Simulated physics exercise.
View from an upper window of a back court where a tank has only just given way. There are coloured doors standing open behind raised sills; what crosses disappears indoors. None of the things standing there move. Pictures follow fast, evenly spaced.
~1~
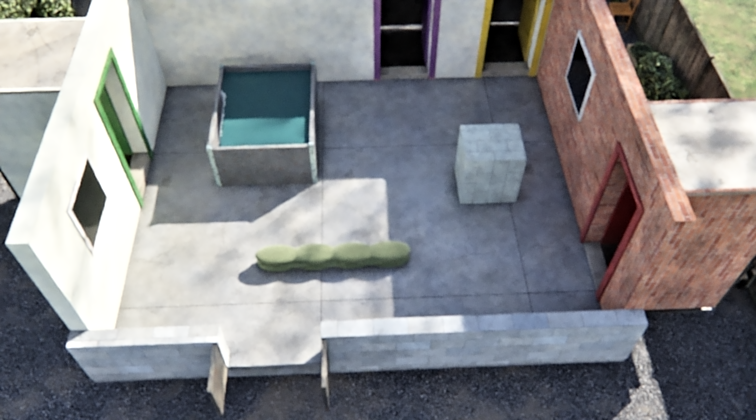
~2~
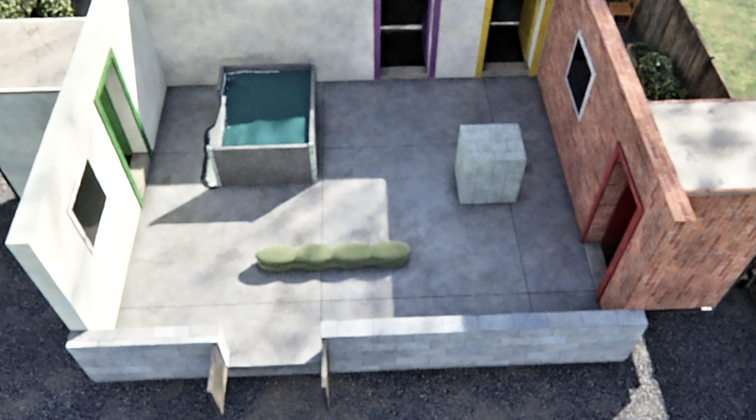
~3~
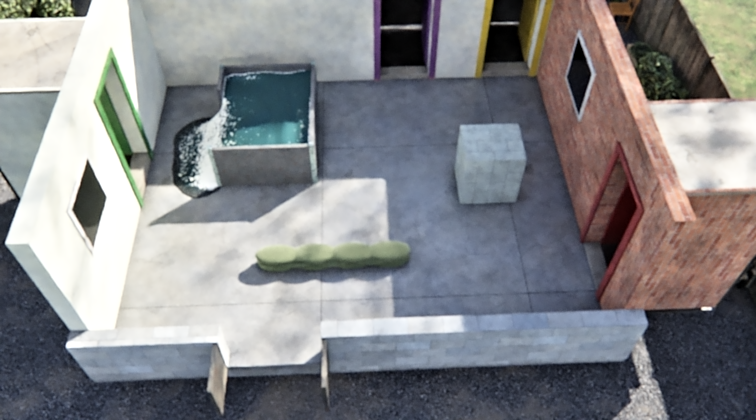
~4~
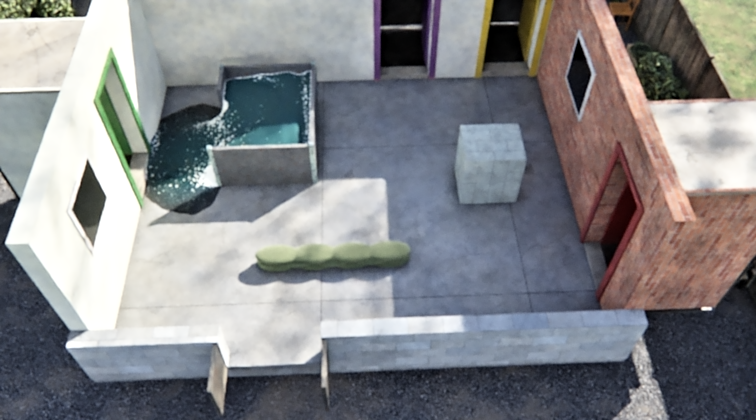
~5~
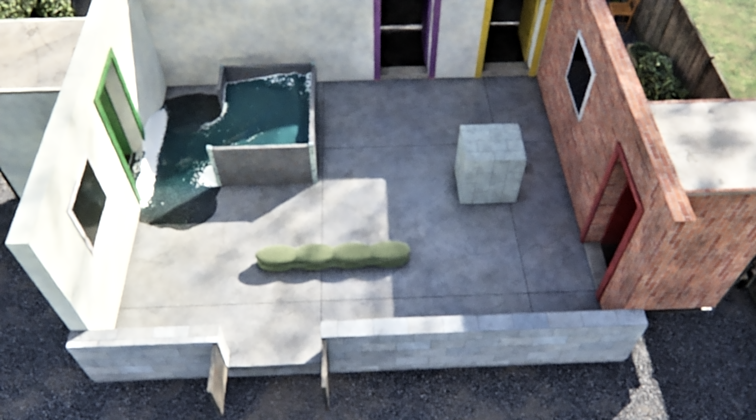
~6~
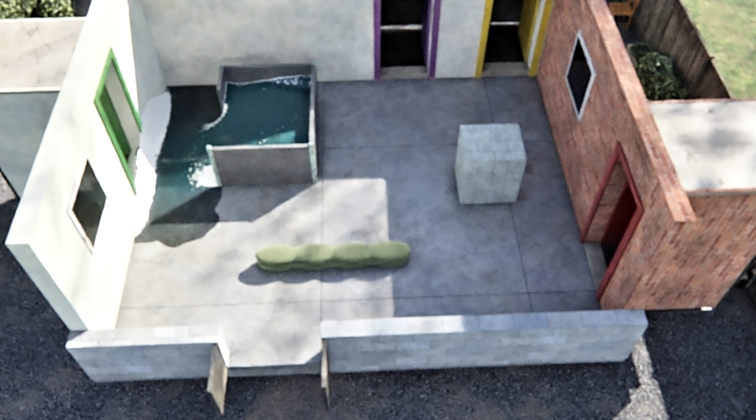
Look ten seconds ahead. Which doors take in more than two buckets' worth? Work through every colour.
One by one: The yellow door is going to allow two buckets or less, the green door is going to allow over two buckets, the red door is going to allow over two buckets, the purple door is going to allow two buckets or less.
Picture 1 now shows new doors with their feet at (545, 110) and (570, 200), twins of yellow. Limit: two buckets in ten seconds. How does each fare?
First: Remains below. Second: Remains below.
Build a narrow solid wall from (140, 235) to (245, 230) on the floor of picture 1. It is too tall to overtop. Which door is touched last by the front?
Observed: The one in red.
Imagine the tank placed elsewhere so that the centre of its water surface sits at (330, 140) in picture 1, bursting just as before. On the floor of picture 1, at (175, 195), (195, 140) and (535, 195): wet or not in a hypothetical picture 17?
Going through them in turn: Waterlogged, waterlogged and still bare.
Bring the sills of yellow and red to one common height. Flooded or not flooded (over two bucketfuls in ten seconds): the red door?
The red one stays within the limit.
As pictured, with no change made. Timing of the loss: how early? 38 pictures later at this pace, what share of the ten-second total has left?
Around 70 % of the total, roughly.
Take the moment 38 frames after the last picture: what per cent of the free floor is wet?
Near 75 in a hundred.
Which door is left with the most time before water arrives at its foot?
That would be the door marked red.
A moment on, water covers 15 % of the floor; the yellow door not reached, the green door far over two buckets in, the red door not reached, the purple door not reached.
Next, water covers 25 % of the floor; the yellow door not reached, the green door far over two buckets in, the red door not reached, the purple door not reached.
Then, water covers 50 % of the floor; the yellow door wet at the sill, nothing in, the green door far over two buckets in, the red door not reached, the purple door wet at the sill, nothing in.
Later, water covers 75 % of the floor; the yellow door wet at the sill, nothing in, the green door far over two buckets in, the red door under two buckets in, the purple door wet at the sill, nothing in.
In the end, water covers 85 % of the floor; the yellow door wet at the sill, nothing in, the green door far over two buckets in, the red door far over two buckets in, the purple door wet at the sill, nothing in.
